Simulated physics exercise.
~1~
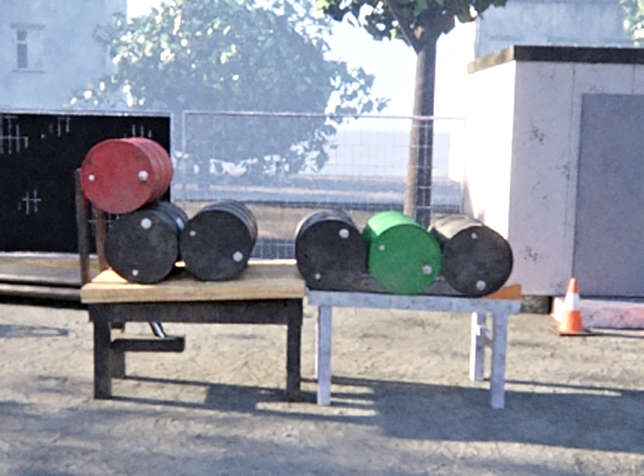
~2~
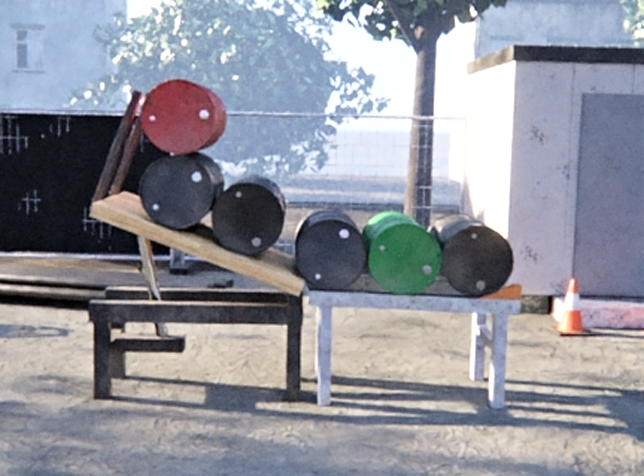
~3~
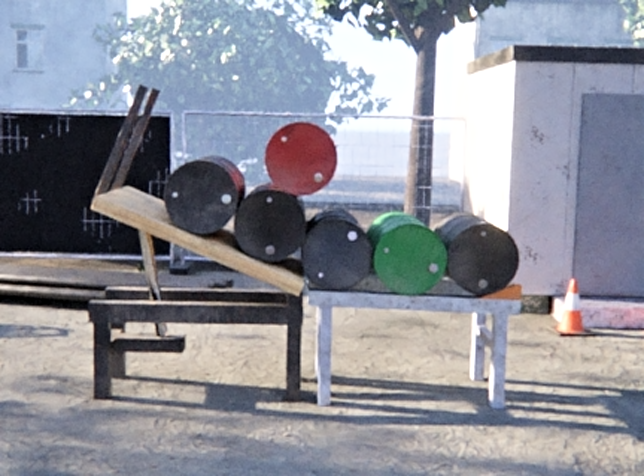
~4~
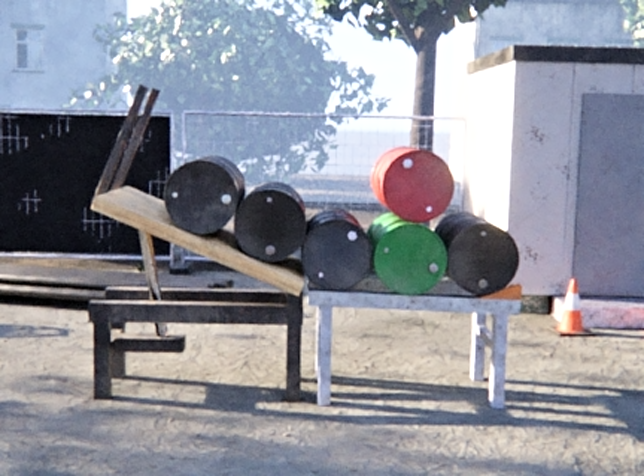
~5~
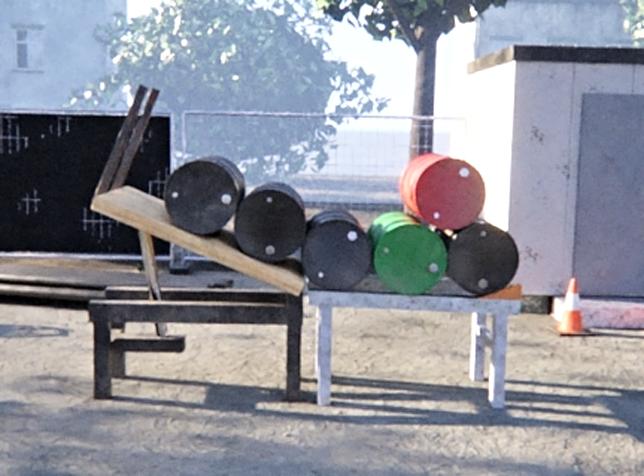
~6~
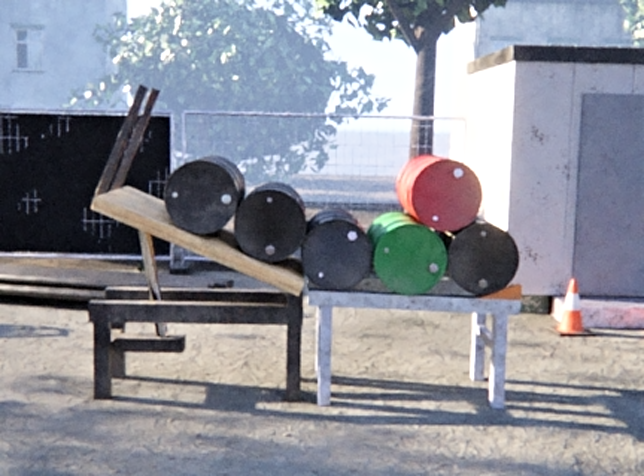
In a sunlit yard, a wooden deck tilts up on its left side beside a low rack, and a red drum rolls right across the tops of the black and green drums, settling above the green drum and the rightmost black one.
